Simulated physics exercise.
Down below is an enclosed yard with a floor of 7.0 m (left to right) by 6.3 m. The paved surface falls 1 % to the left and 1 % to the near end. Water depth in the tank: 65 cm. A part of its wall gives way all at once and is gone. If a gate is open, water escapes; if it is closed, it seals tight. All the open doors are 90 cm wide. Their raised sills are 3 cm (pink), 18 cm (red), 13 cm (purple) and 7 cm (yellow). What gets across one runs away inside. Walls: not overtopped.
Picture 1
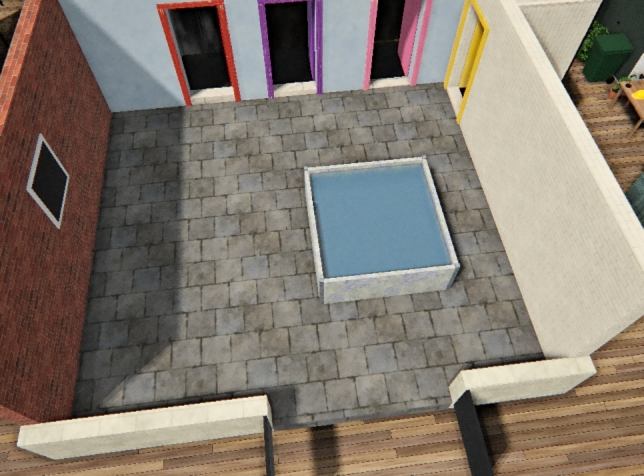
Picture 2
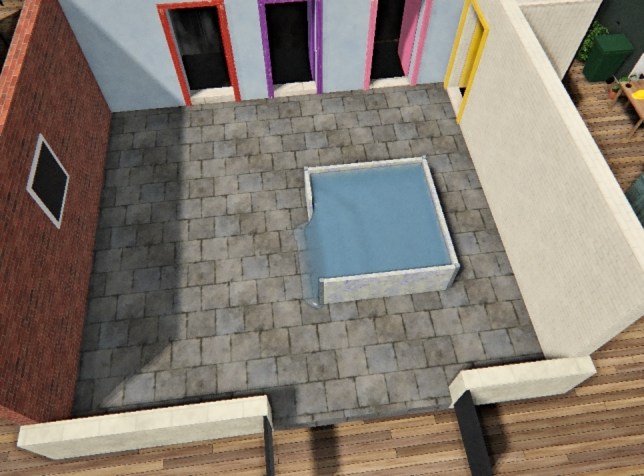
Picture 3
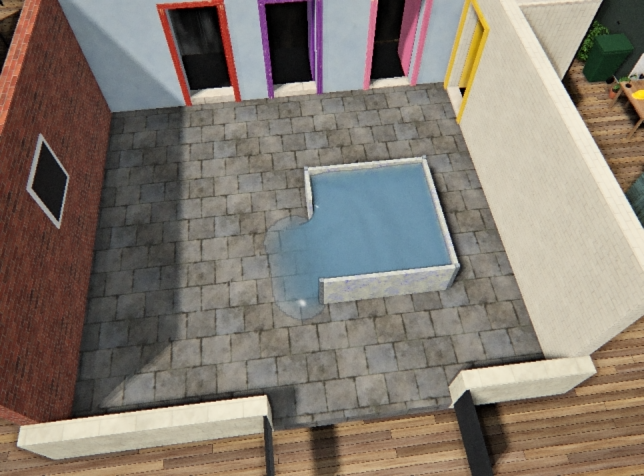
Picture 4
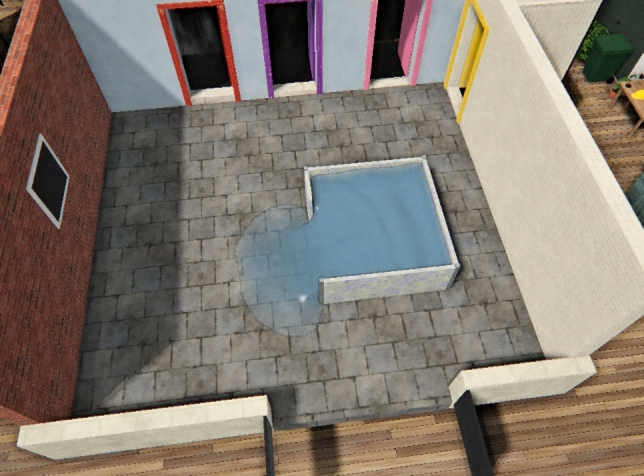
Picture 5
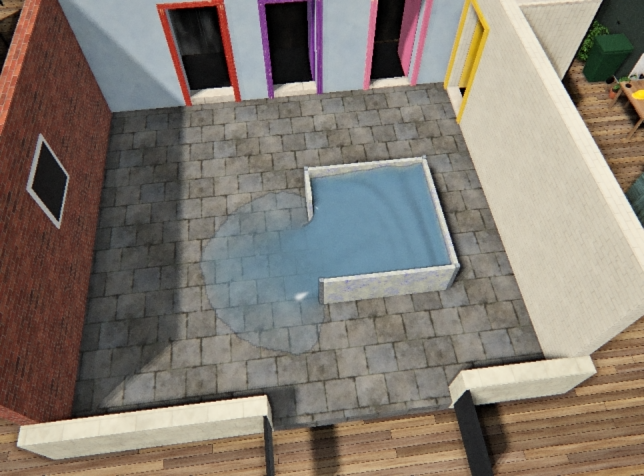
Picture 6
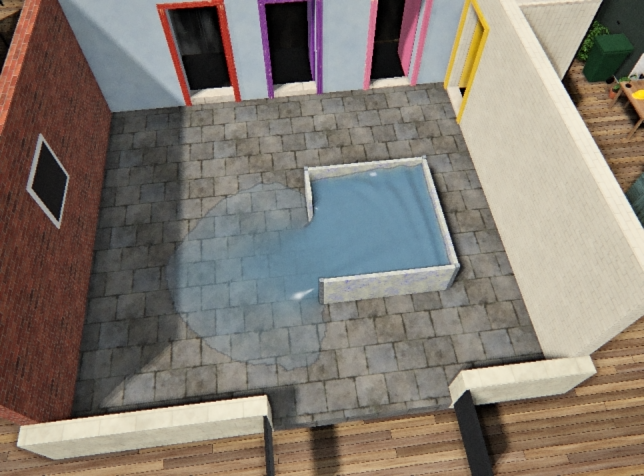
At first, a low-walled tank of still blue water stands on the grey paving of a walled yard with colourfully framed doorways. Then its left wall disappears, and water pours through the gap. A thin, rounded sheet spreads leftward and toward the near side across the stones, while ripples cross the tank.
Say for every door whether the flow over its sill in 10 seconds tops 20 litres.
Result: Pink door - falls short; red door - falls short; purple door - falls short; yellow door - falls short.
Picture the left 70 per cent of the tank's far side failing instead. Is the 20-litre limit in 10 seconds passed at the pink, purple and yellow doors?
Then pink exceeds it, purple exceeds it, yellow exceeds it.
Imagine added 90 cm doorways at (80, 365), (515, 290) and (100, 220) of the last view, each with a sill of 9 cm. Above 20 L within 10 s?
In sequence the answers are more than that, less than that and more than that.
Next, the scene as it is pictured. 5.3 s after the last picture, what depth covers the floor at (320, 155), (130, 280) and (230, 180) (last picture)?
I'd read it as roughly 1, 10 and 3 cm, in that order.
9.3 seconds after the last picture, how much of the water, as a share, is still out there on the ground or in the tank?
Around 92 per cent of the water.
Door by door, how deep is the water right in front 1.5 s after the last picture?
Depths in cm: Pink 0, red 0, purple 0, yellow 0.
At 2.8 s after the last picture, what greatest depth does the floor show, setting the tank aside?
Max depth: About 28 centimetres.
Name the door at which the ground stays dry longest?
Yellow.
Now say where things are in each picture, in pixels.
In the first picture, the tank at (376, 217) is whole and still, 65 cm deep.
In the second picture, water pours out at (318, 255) and has run 0.8 m, to (316, 303); typically 5 cm deep outside, 65 cm at the tank's back.
In the third picture, water pours out at (318, 255) and has run 1.0 m, to (302, 315); typically 11 cm deep outside, 65 cm at the tank's back.
In the fourth picture, water pours out at (318, 255) and has run 1.4 m, to (242, 244); typically 9 cm deep outside, 64 cm at the tank's back.
In the fifth picture, the front is at (207, 257), 1.9 m from the gap at (318, 256); 3.9 m2 of floor is under water; 59 cm left at the back of the tank.
In the sixth picture, the front is at (171, 273), 2.5 m from the gap at (318, 255); 5.7 m2 of floor is under water; 53 cm left at the back of the tank.
Then, 0.7 s after the last picture water covers 30 % of the floor and is deepest (33 cm) near (308, 271); pink door not reached, red door not reached, purple door not reached, yellow door not reached.
Then, 1.5 s after the last picture water covers 35 % of the floor and is deepest (51 cm) near (84, 420); pink door not reached, red door not reached, purple door not reached, yellow door not reached.
Then, 2.8 s after the last picture water covers 40 % of the floor and is deepest (28 cm) near (69, 435); pink door not reached, red door not reached, purple door not reached, yellow door not reached.
Then, 5.3 s after the last picture water covers 70 % of the floor and is deepest (18 cm) near (111, 126); pink door not reached, red door 10 cm at the sill, 0 L in, purple door 3 cm at the sill, 0 L in, yellow door not reached.
Then, 9.3 s after the last picture water covers 95 % of the floor and is deepest (12 cm) near (69, 435); pink door 2 cm at the sill, 0 L in, red door 6 cm at the sill, 0 L in, purple door 4 cm at the sill, 0 L in, yellow door 6 cm at the sill, 0 L in.
